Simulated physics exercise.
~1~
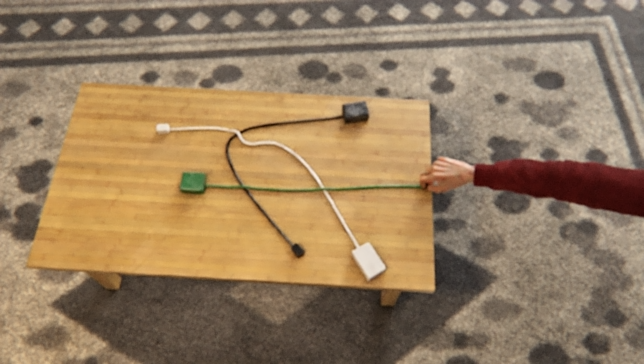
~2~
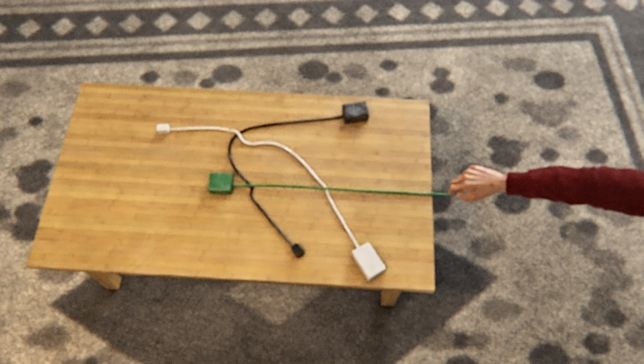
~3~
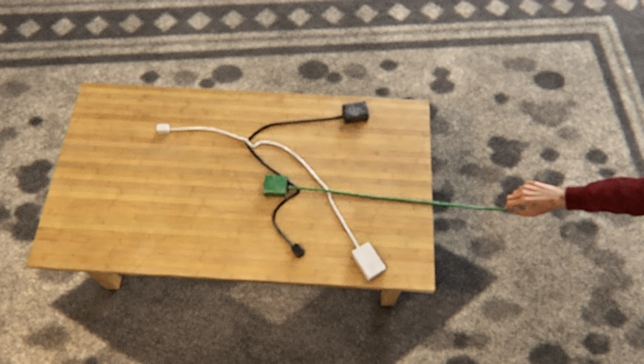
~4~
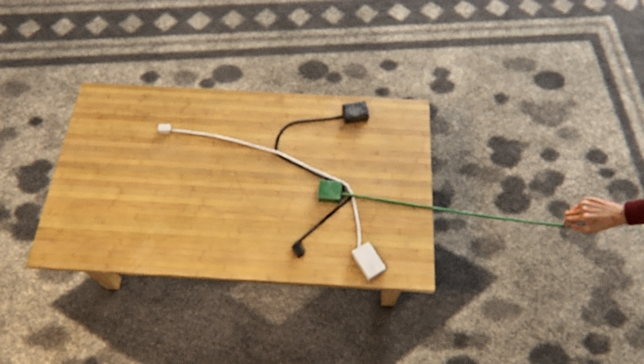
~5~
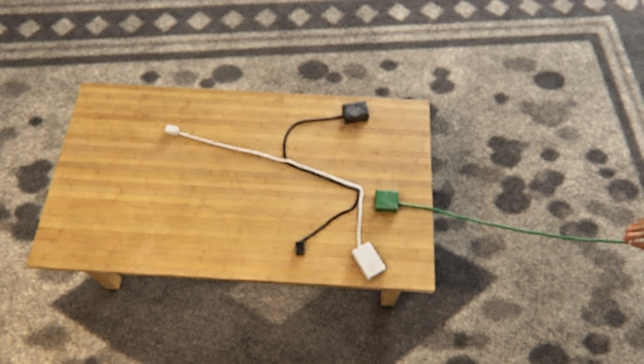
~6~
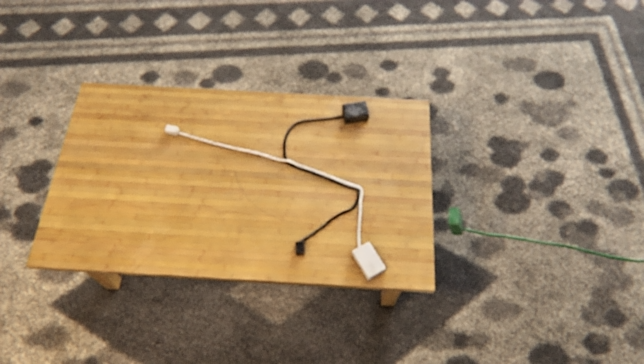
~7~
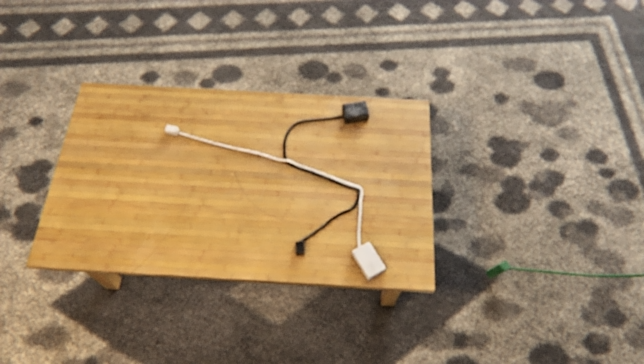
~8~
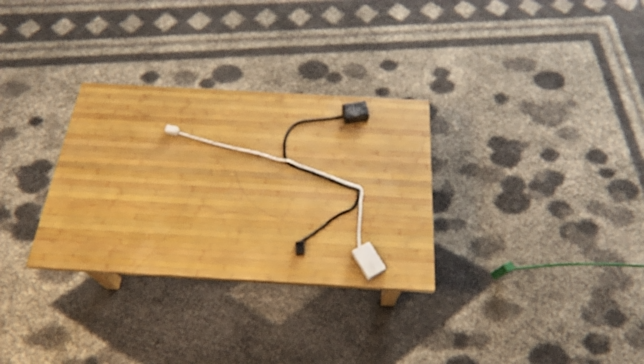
On a light wooden table above a patterned gray carpet, three cords, one white, one black and one green, lie crossed over one another, each with a boxy charger. A hand in a dark red sleeve grips the end of the green cord and pulls it off the right edge. The green charger slides across the wood, dragging the middle of the black cord and then the white one into sharper bends. It slips free of them, tips over the edge and drops to the carpet as the hand leaves view. The white and black cords remain on the table, their chargers unmoved.
